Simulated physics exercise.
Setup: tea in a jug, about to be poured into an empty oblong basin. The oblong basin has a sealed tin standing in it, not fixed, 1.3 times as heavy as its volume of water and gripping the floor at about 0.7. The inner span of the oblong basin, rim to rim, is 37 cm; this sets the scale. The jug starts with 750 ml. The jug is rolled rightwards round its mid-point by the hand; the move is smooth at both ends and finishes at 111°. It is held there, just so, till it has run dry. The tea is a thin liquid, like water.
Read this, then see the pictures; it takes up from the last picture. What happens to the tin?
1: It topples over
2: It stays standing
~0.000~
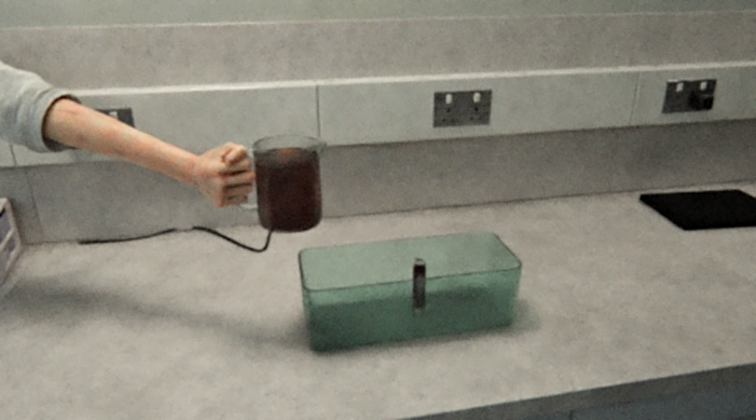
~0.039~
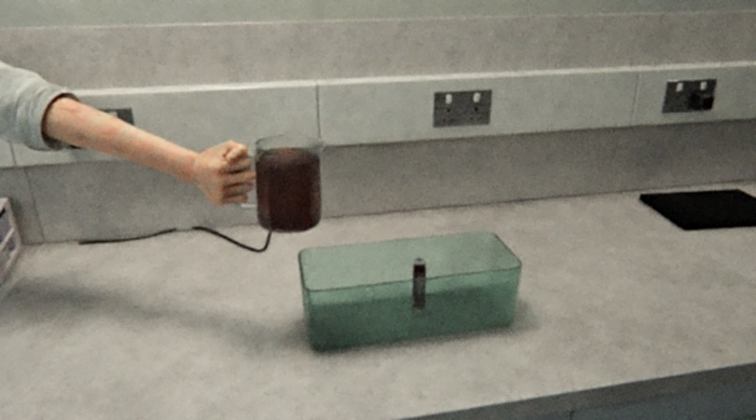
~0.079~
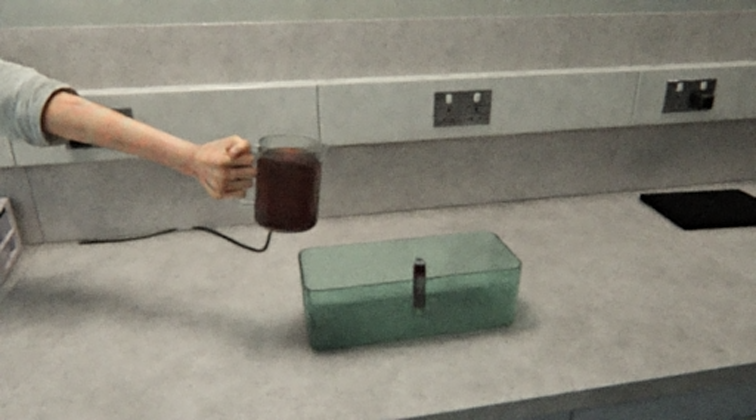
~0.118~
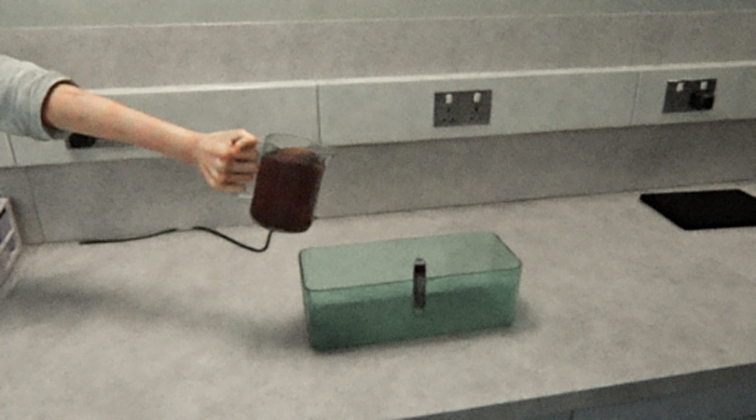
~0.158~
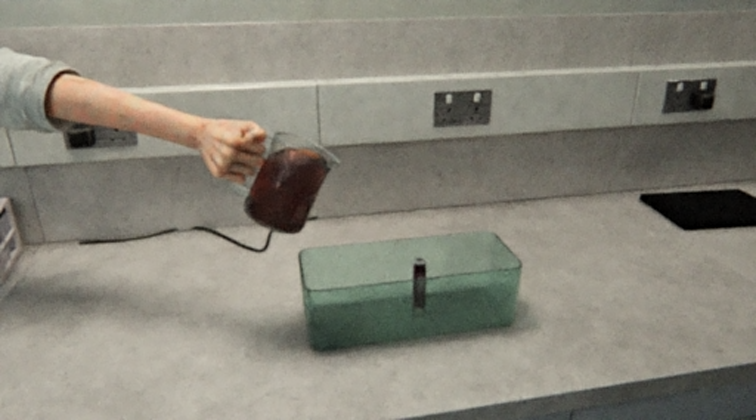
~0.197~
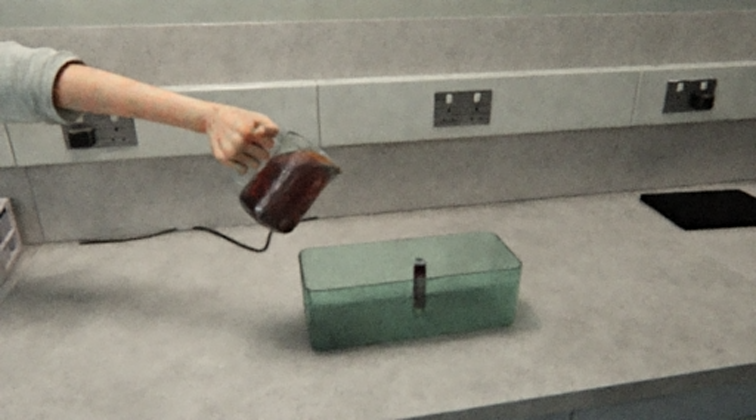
2.
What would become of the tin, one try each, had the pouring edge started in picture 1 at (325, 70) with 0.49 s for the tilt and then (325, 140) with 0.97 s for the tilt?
The tin overturns the first time and stays vertical the second time.
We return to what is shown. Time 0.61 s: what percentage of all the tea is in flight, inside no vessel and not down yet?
Roughly 20 %.
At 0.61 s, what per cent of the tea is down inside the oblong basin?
I'd put it at roughly 64 per cent.
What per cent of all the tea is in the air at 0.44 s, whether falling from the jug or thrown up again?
Some 30 per cent.
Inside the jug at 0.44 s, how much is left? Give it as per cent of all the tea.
At that time about 56 in a hundred parts are still held.
By 0.44 s the tilt is 108° and 56 per cent is still to pour; the tin stands where it began.
By 0.61 s the tilt is 111° and 16 per cent is still to pour; the tin stands where it began.
By 0.79 s the tilt is 111° and 3 per cent is still to pour; the tin stands where it began.
By 0.99 s the tilt is 111° and 0 per cent is still to pour; the tin stands where it began.
At rest the tin stands where it began.
